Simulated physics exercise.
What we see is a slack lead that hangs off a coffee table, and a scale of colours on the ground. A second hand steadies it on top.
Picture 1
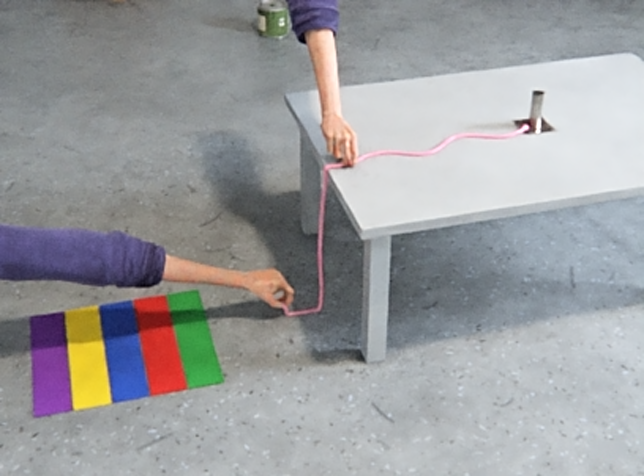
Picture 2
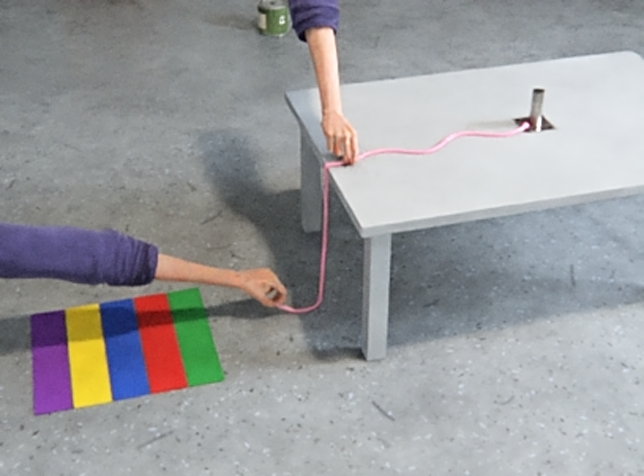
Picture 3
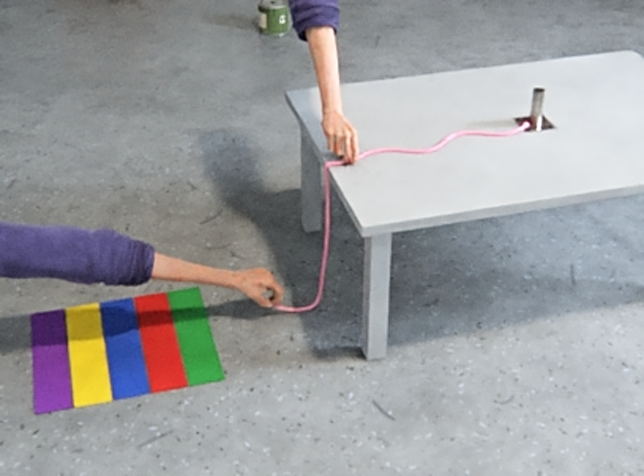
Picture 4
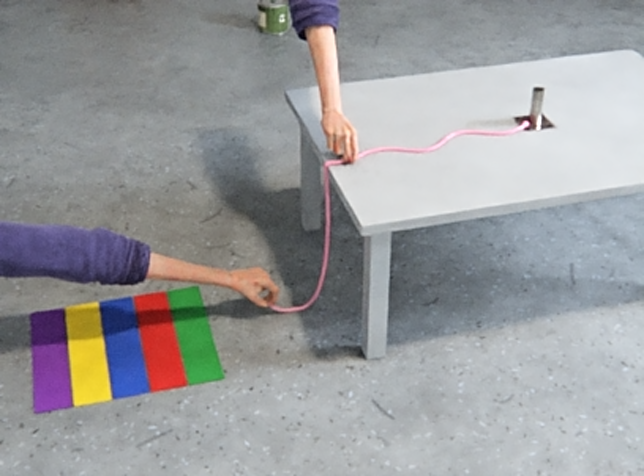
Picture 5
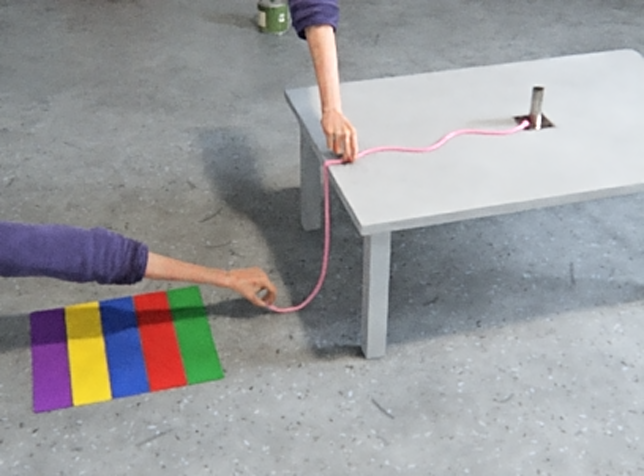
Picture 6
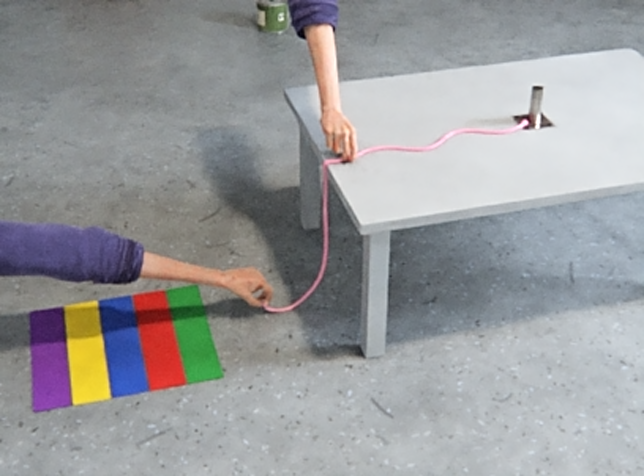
A hand in a purple sleeve drew the loose end of a pink cord slightly left toward a striped colour mat on the floor, while another hand held the cord at the grey table's edge.
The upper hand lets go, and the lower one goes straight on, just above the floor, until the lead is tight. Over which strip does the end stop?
It halts on the red strip.
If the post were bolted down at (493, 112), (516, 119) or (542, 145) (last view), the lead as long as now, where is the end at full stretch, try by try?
About (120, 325), (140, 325) and (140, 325).
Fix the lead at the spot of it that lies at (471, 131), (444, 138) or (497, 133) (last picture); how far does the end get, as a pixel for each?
About (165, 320), (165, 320) and (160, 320).
Soon after, end near (209, 312); short of the strips.
Then, end near (175, 318); over green.
At full stretch, end near (155, 321); over red. Over red.
